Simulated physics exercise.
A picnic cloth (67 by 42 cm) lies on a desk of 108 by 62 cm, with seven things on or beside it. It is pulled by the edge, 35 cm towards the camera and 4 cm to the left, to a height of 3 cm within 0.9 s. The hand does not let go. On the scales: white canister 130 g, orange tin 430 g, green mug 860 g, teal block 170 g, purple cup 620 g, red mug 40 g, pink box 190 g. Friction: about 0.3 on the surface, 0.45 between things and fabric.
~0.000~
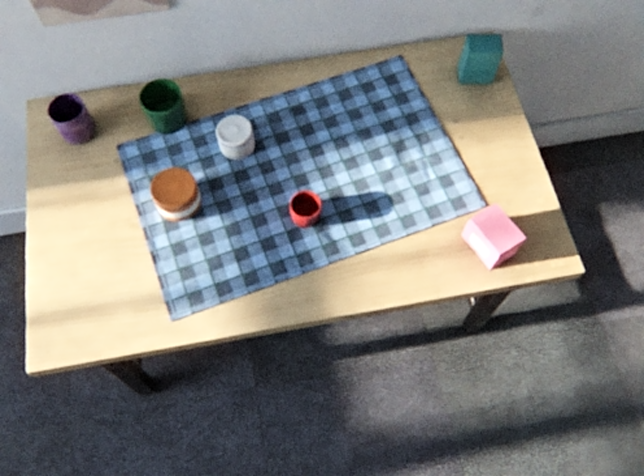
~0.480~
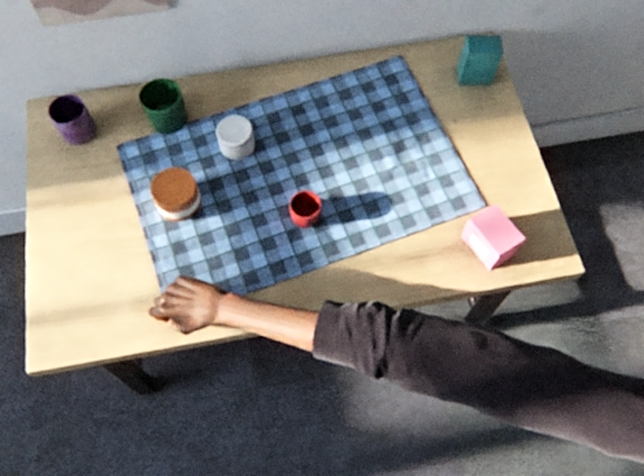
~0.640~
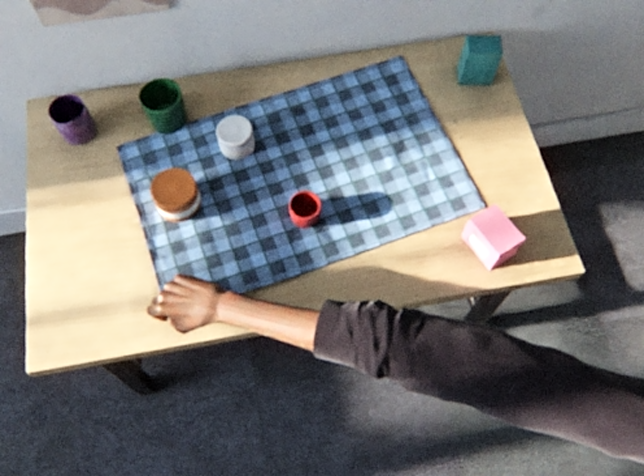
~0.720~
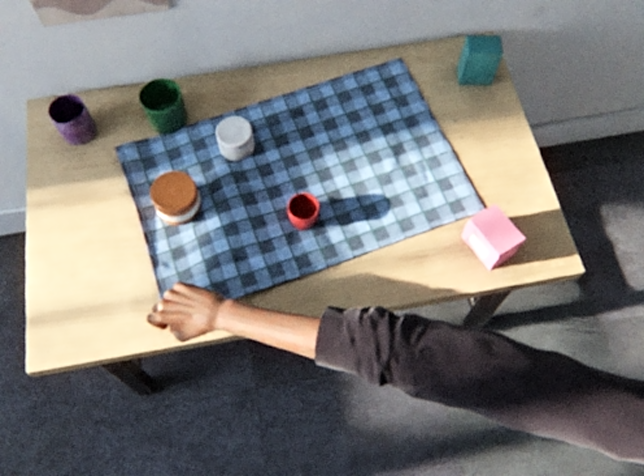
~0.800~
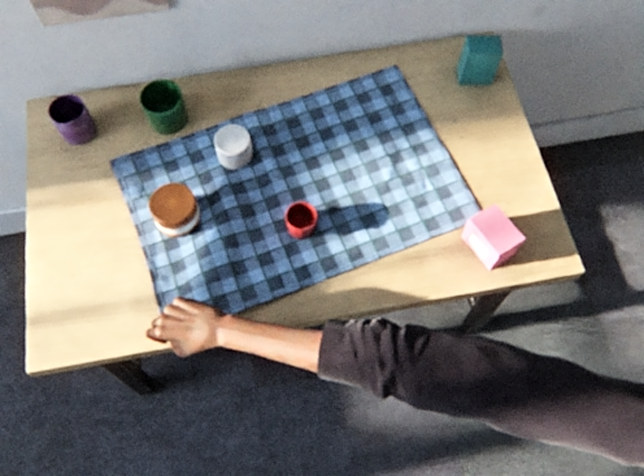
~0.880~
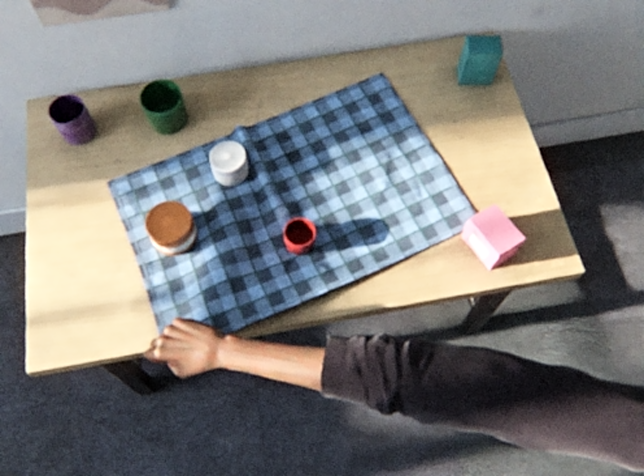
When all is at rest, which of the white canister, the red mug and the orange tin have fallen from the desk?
Result: White canister falls off, red mug falls off, orange tin goes over the edge.
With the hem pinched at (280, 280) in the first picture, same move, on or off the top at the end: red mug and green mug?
Then: Red mug goes over, green mug stays up.
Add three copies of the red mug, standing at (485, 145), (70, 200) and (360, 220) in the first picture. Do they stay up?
In that order: Stays up, remains, goes over.
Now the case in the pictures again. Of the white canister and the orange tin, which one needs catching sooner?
First goes the orange one.
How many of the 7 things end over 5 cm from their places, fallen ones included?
3 of them.
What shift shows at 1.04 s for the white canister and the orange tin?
White canister 15 cm, orange tin 15 cm.
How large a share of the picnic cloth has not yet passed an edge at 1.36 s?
About 55 per cent.
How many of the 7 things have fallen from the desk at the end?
I count 3.
After 1.0 s, 90 % of the picnic cloth is still over the top; orange tin 17 cm off its start, white canister 16 cm off its start, red mug 14 cm off its start.
After 1.2 s, 75 % of the picnic cloth is still over the top; orange tin 27 cm off its start, white canister 25 cm off its start, red mug 23 cm off its start.
After 1.4 s, 55 % of the picnic cloth is still over the top; orange tin 34 cm off its start at (144, 361), white canister 33 cm off its start at (198, 277), red mug 32 cm off its start at (296, 374).
After 1.5 s, 30 % of the picnic cloth is still over the top; orange tin over the edge, white canister 43 cm off its start, red mug over the edge.
After 3.1 s, 0 % of the picnic cloth is still over the top; white canister over the edge, red mug over the edge, orange tin over the edge.
